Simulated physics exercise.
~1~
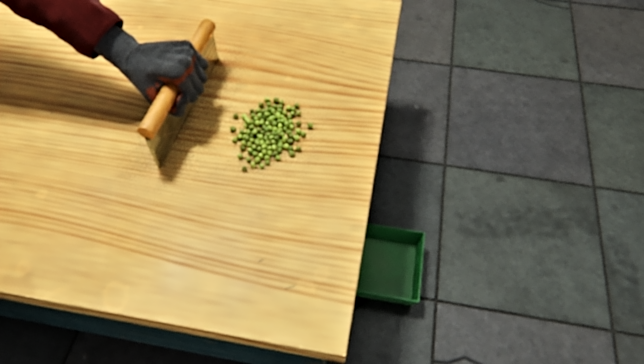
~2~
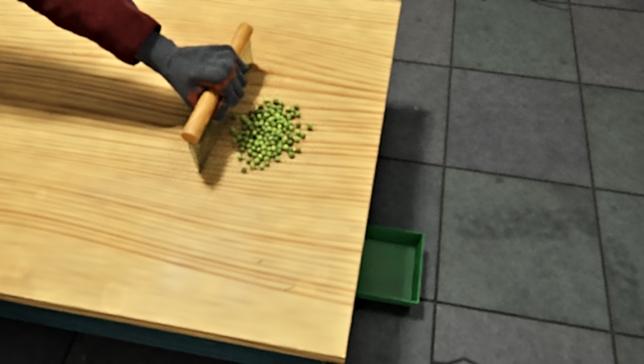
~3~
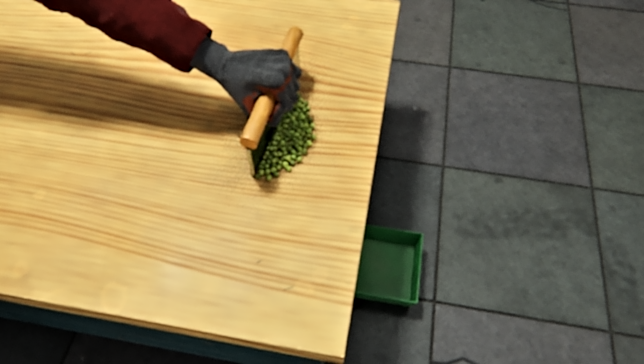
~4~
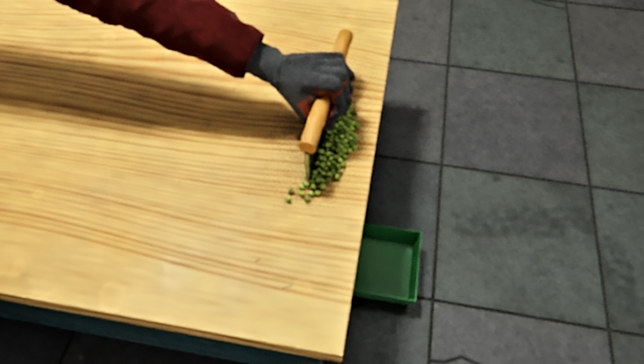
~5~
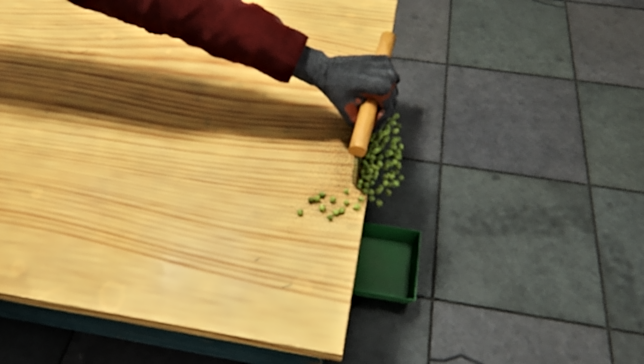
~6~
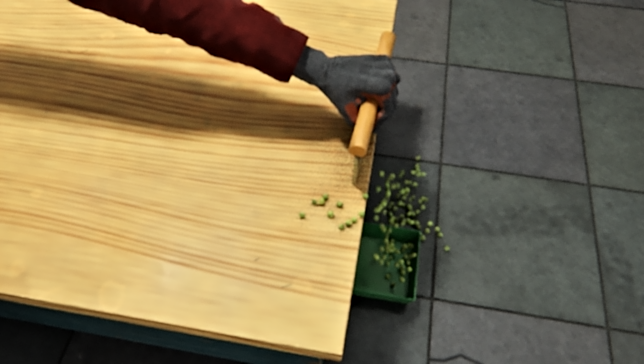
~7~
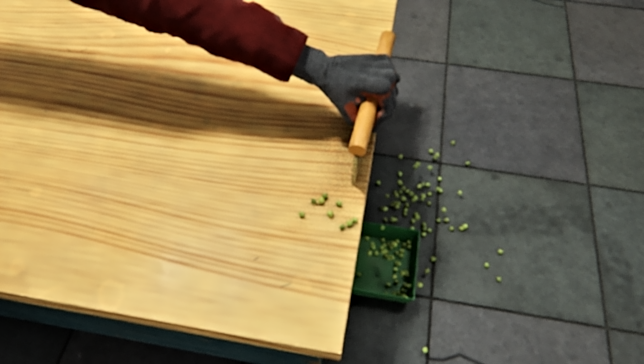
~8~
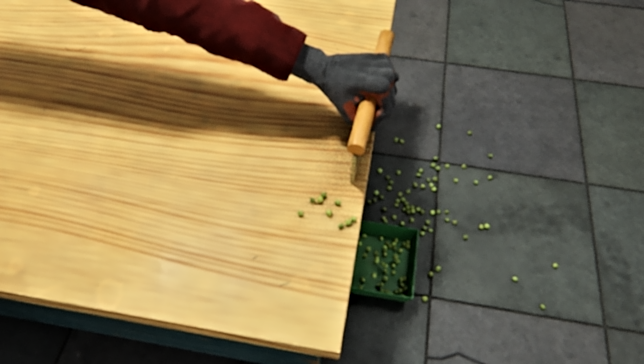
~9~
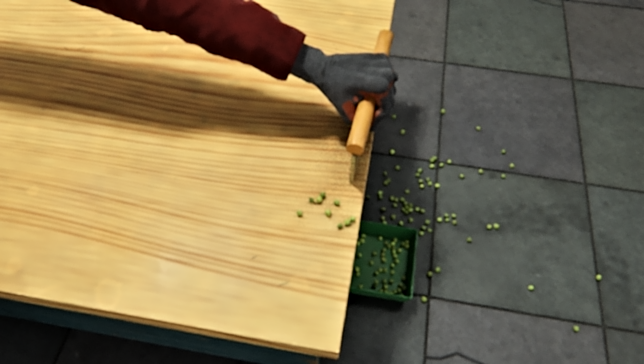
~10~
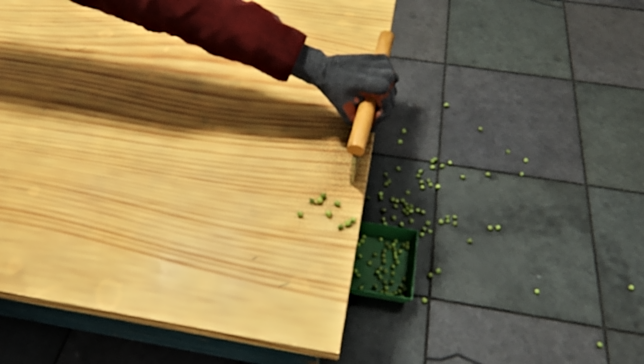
A gloved hand pushed a pile of green peas rightward across a wooden table with a scraper and stopped at the edge, sending most over; some landed in the green tray below, more scattered across the tiled floor, and a few stayed on the table.
